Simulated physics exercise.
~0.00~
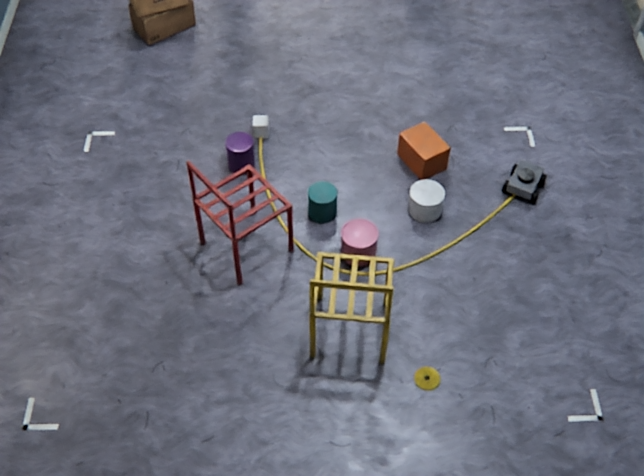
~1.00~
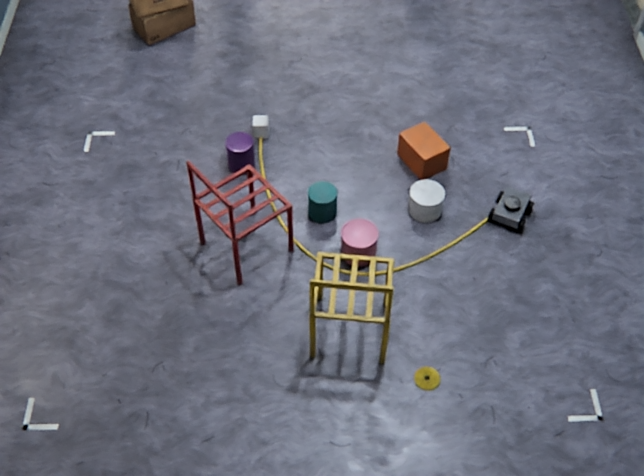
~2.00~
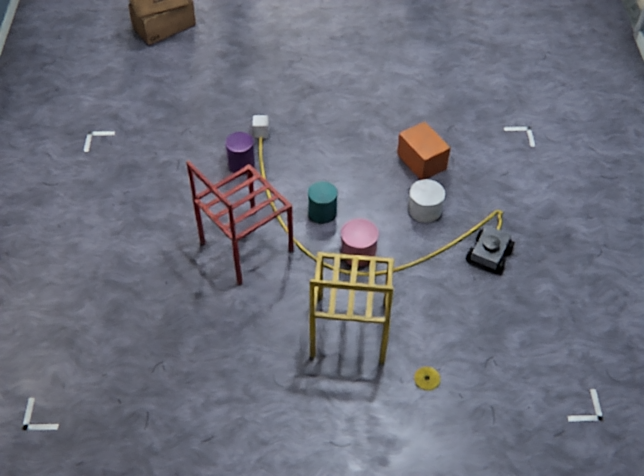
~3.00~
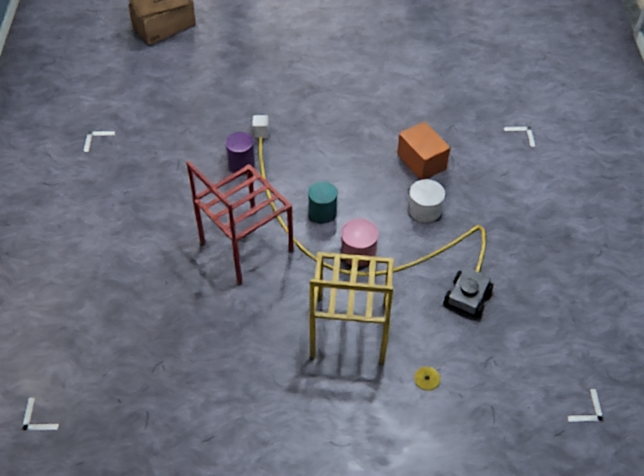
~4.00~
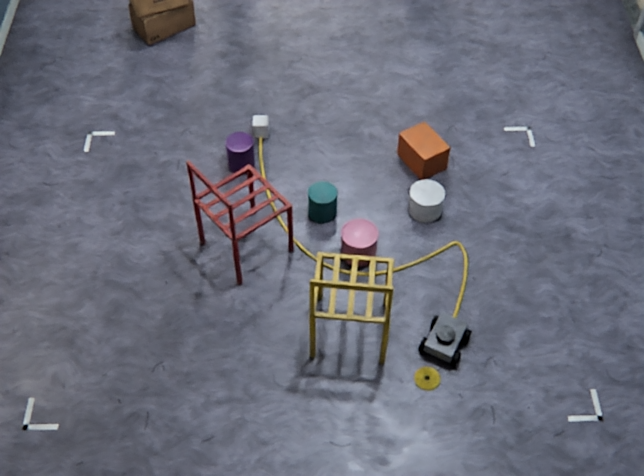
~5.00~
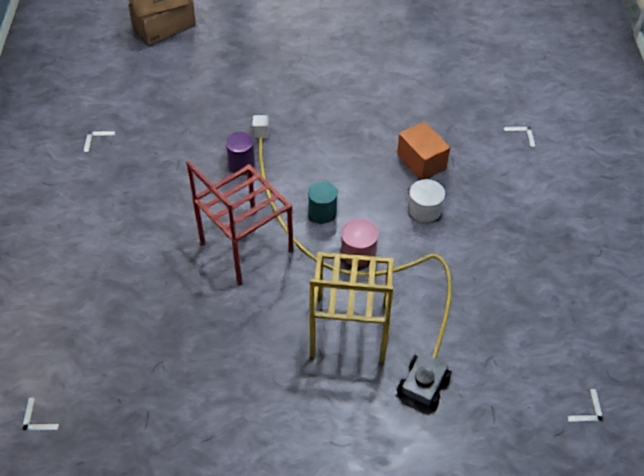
Small dark cart trailing a yellow lead rolls down and left past a yellow chair, stopping on a yellow floor mark.
